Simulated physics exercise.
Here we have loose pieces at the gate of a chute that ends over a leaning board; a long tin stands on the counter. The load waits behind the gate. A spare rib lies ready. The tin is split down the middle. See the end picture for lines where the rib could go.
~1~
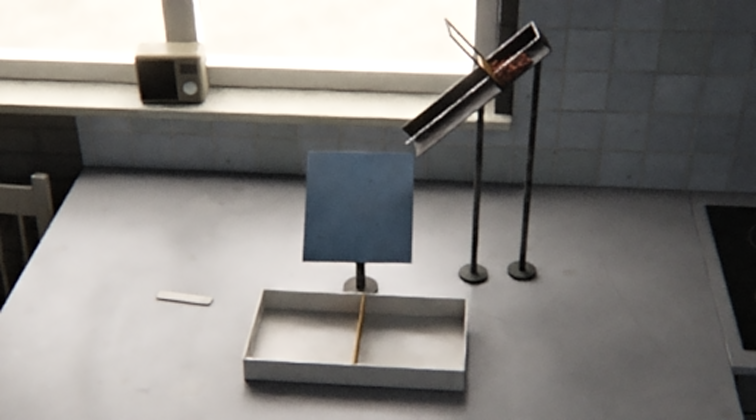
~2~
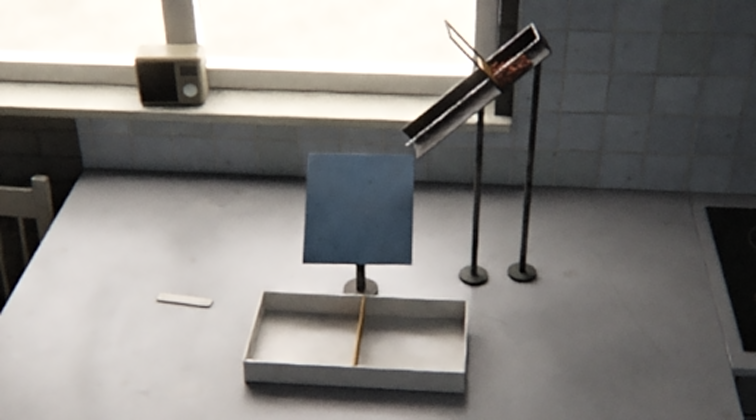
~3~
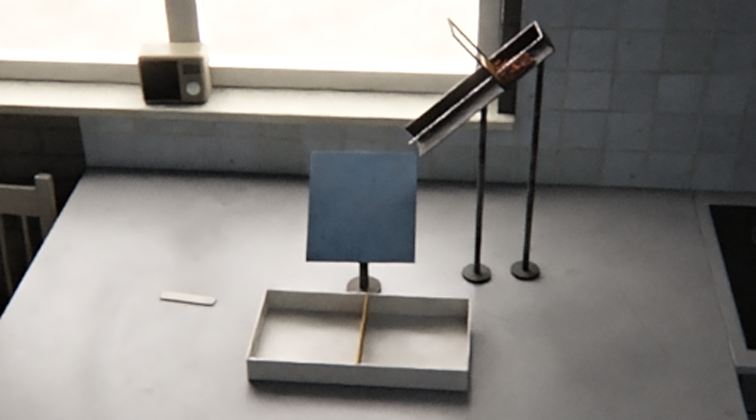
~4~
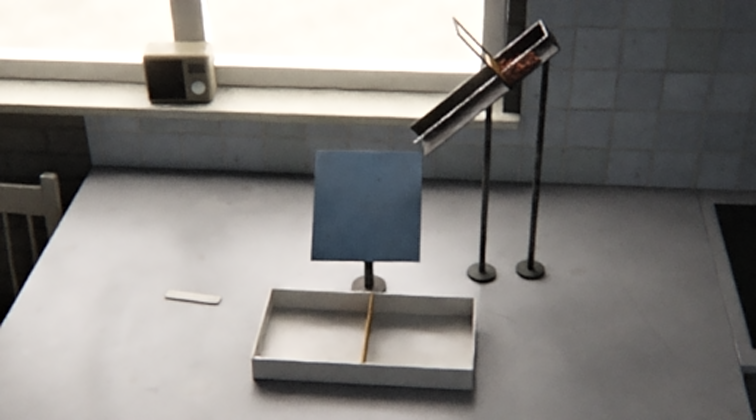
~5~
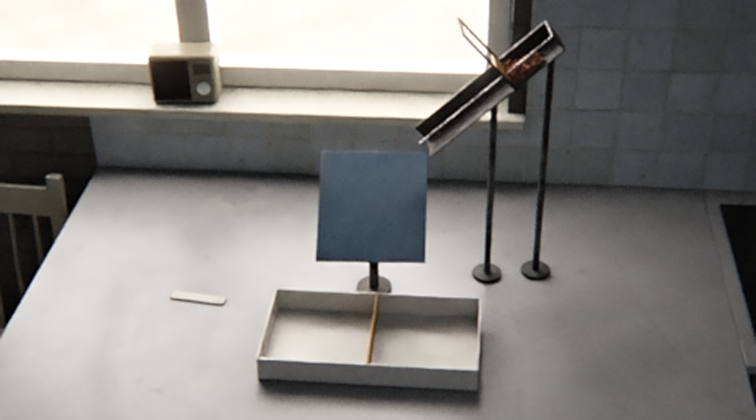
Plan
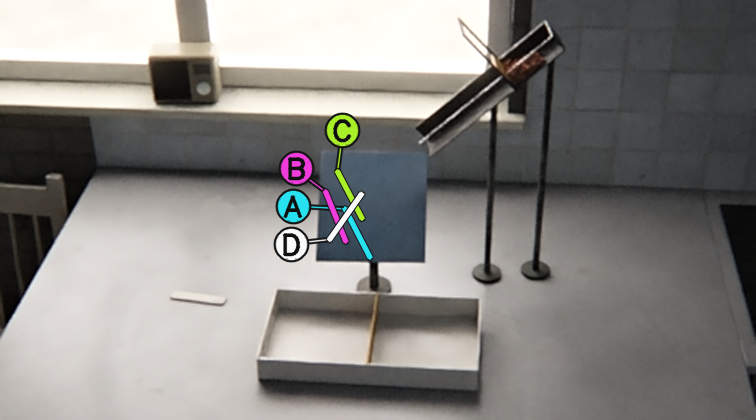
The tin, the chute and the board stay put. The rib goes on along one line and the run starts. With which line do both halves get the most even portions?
Go for C.
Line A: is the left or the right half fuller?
The right half.
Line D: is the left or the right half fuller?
Left.
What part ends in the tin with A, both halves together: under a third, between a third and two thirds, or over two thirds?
Over two thirds.
On the marked copy, line A from (345, 208) to (369, 257); line B from (325, 191) to (345, 241); line C from (337, 171) to (362, 218); line D from (361, 194) to (329, 239).
With A, of what is caught, a small part in the left half, nearly all in the right.
With B, of what is caught, most in the left half, a small part in the right.
With C, of what is caught, about half in the left half, about half in the right.
With D, of what is caught, nearly all in the left half, a small part in the right.
